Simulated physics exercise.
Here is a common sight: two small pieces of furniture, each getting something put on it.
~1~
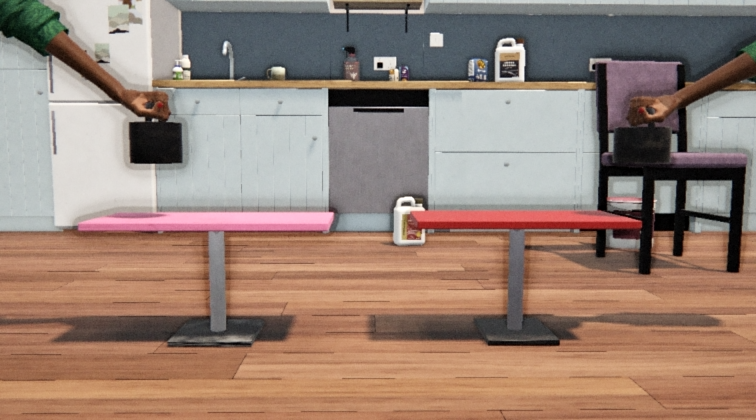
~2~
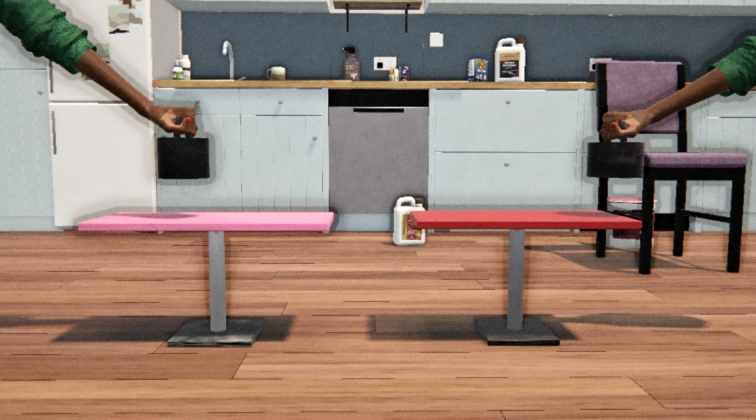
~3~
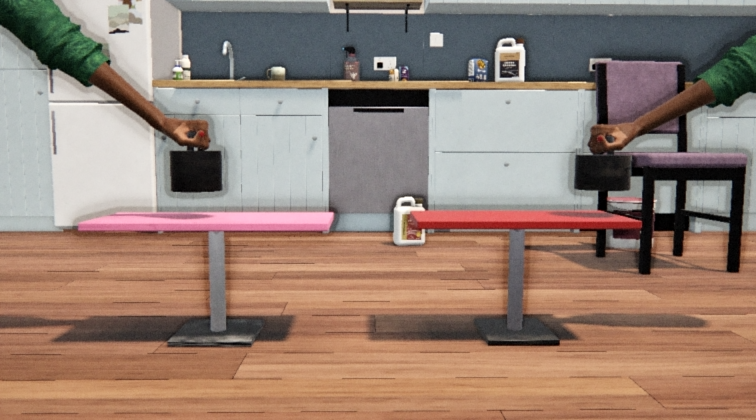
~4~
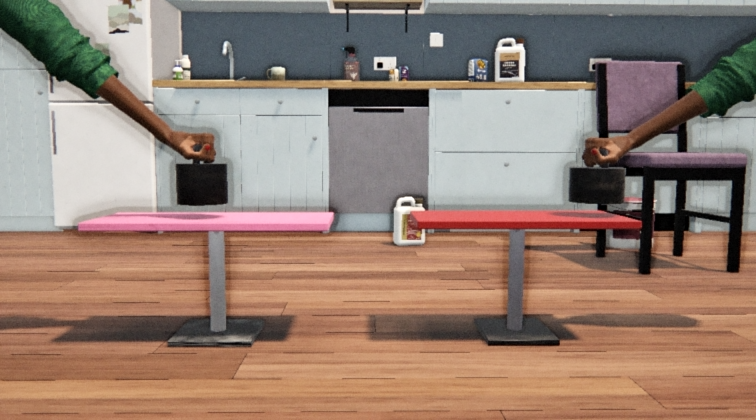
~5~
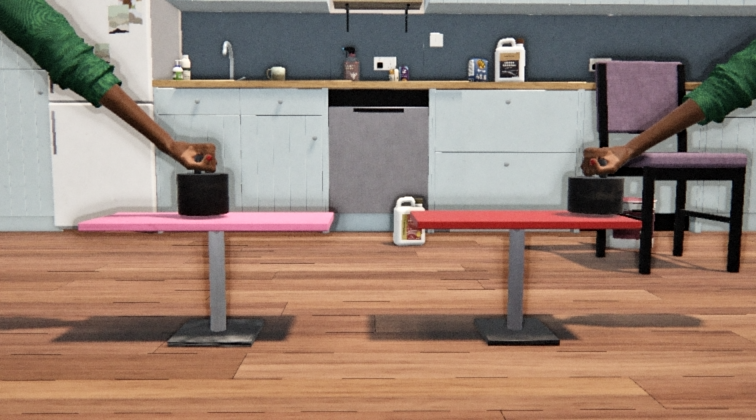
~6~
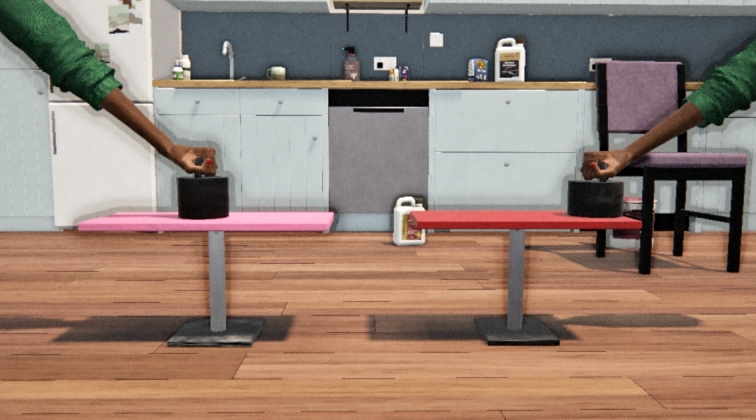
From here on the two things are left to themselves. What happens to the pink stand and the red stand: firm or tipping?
As I see it, my guess is the pink stand will stay balanced, my guess is the red stand won't stay balanced.
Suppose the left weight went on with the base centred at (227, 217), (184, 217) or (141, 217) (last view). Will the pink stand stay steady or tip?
Each time in turn, the pink stand stays put; stays put; tips over.
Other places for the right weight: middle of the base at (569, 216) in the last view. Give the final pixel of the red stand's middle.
Around (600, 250).
Then, 0.42 s after the last picture, pink stand at rest near (216, 221); red stand tipped 29° from how it was near (574, 217).
At rest, the pink stand keeps steady, near (216, 221); the red stand goes over, near (649, 246).
